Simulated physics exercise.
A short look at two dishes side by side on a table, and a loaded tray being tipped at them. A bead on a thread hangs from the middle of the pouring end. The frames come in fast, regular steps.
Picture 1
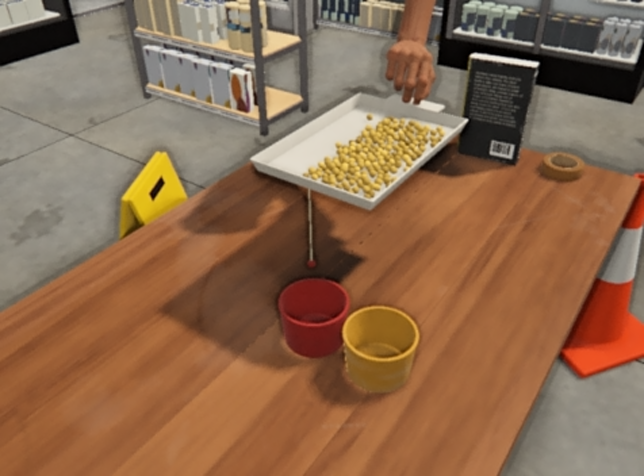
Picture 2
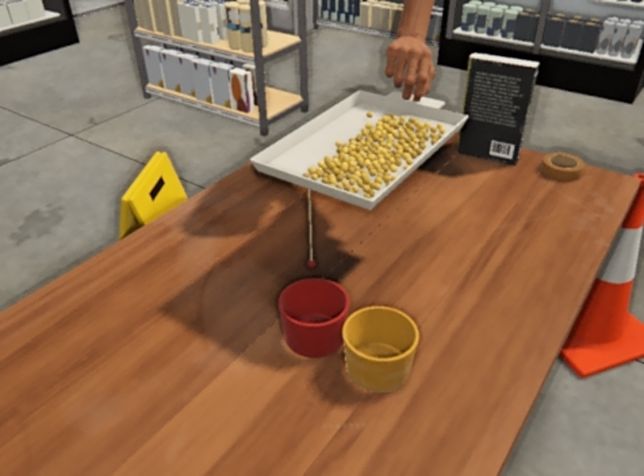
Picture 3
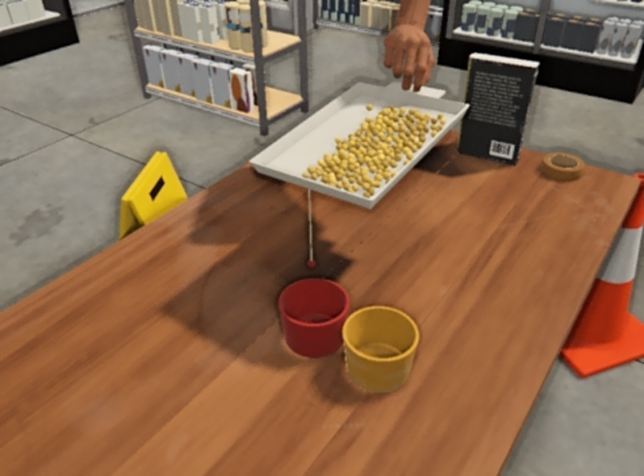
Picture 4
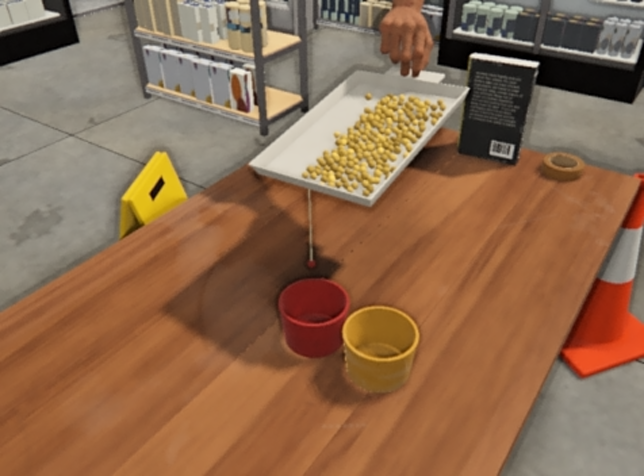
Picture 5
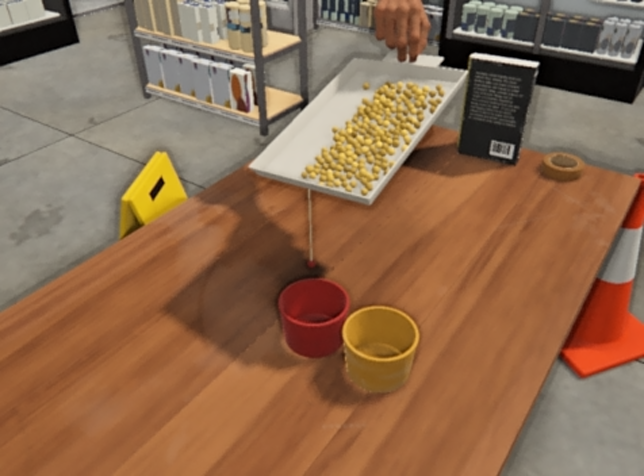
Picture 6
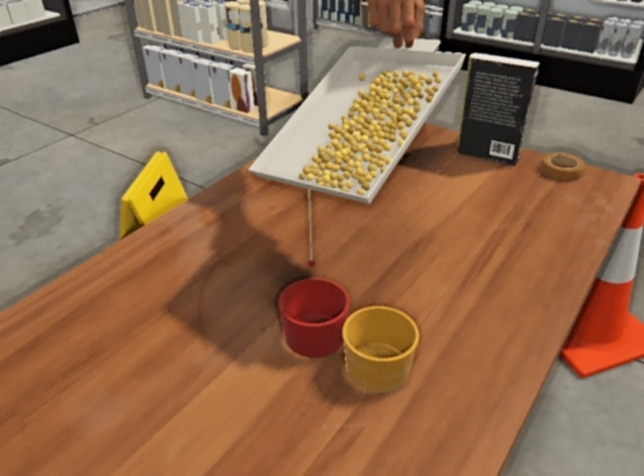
A white tray of small yellow balls slowly tilted as a hand raised its far end, its near edge staying above the table behind a red dish and a yellow one.
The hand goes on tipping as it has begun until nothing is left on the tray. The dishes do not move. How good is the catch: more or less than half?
They take less than half between them.
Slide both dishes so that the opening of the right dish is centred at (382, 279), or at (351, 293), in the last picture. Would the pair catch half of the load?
In turn: Less than half; less than half.
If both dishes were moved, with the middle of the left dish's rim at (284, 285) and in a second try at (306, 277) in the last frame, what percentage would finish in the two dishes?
First some 30, then 10 per cent.
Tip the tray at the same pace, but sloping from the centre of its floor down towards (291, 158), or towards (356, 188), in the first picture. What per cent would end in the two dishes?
Roughly 0 per cent, and 60 per cent.
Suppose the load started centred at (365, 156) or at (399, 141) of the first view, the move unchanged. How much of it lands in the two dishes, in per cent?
Roughly 10 per cent, and 10 per cent.
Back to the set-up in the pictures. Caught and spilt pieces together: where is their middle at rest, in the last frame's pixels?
Close to (239, 306).
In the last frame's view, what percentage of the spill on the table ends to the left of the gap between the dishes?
Some 100 per cent.
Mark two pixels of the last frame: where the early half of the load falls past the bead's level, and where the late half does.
The first part at (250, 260); the rest at (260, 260).
Just after the last frame, tray tipped steeply; the larger part on the tray; roughly a quarter in the air.
A moment on, tray tipped past a quarter turn; about a tenth on the tray; about a tenth in the left dish; roughly two thirds outside both; roughly a quarter in the air.
Further on, tray tipped past a quarter turn; about a tenth in the left dish; the larger part outside both.
When it is over, tray tipped past a quarter turn; not one in the right dish; about a tenth in the left dish; the larger part outside both.
